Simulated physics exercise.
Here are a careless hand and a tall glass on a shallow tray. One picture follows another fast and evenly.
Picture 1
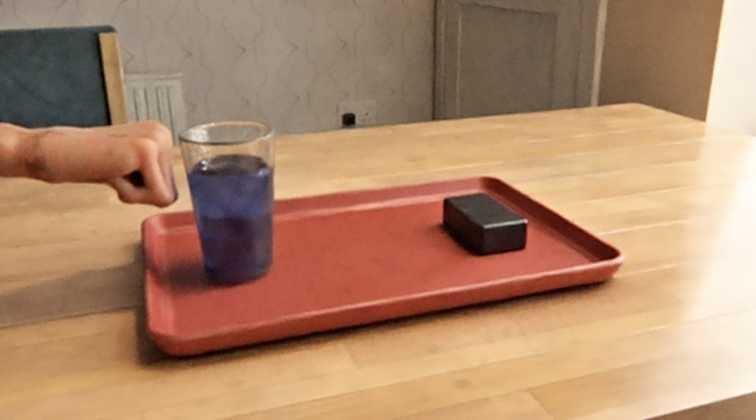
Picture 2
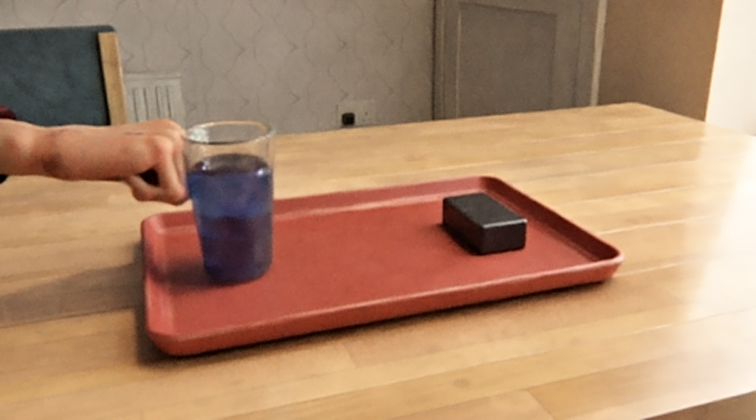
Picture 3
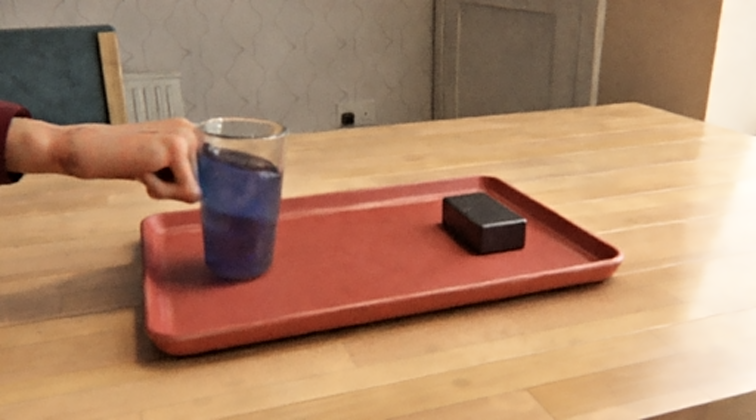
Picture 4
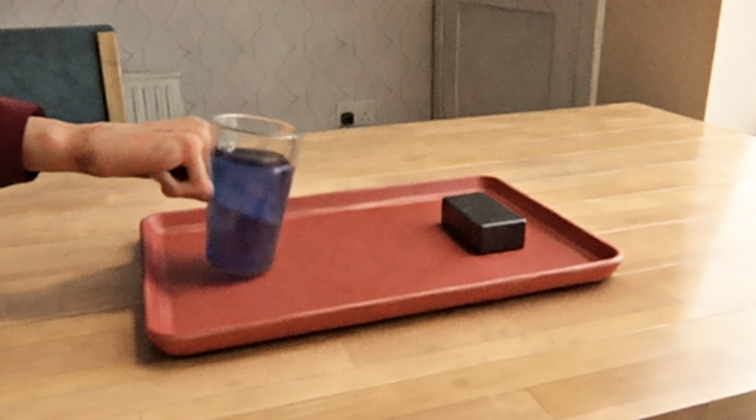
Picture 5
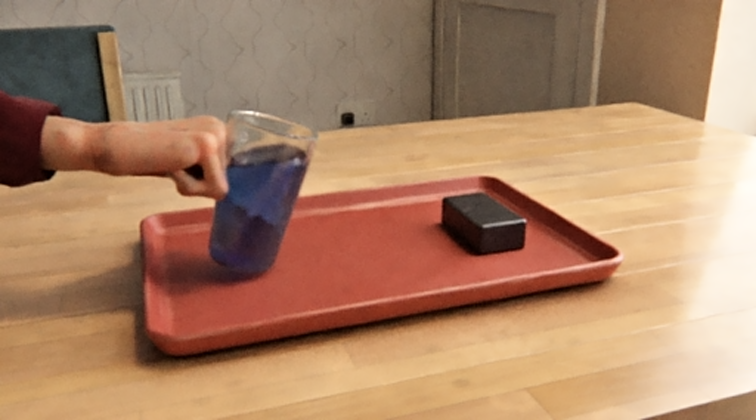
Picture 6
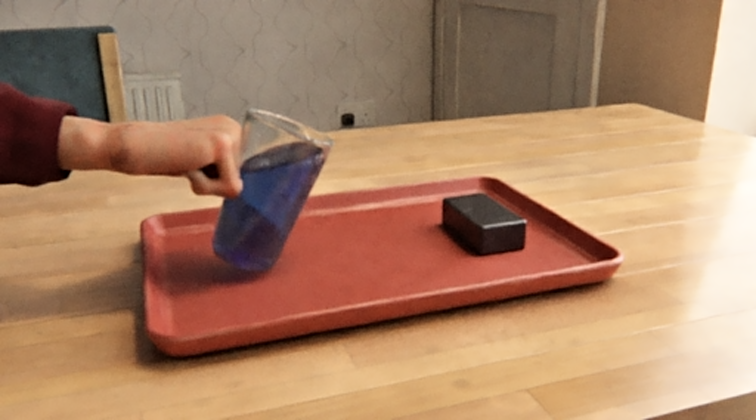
On a wooden table, a hand reaches from the left to a tall glass of blue liquid on a shallow red tray and pushes its upper part, tilting it steadily rightward while a black block stays still.
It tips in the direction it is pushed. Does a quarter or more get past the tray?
No, less than a quarter gets past it.
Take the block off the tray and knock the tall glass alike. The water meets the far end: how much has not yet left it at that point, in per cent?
Roughly 65 per cent.
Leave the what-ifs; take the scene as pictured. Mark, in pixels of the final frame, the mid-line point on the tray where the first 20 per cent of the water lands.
Roughly the pixel (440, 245) on the tray.
A moment on, the tall glass is falling and 100 per cent is in the glass, 0 on the tray and 0 above or beyond its rim.
Next, the tall glass lies on its side and 74 per cent is in the glass, 14 on the tray and 12 above or beyond its rim.
Then the tall glass lies on its side and 43 per cent is in the glass, 40 on the tray and 17 above or beyond its rim.
Later the tall glass lies on its side and 22 per cent is in the glass, 67 on the tray and 11 above or beyond its rim.
At rest 89 per cent is held by tray and glass, 11 is off the tray.
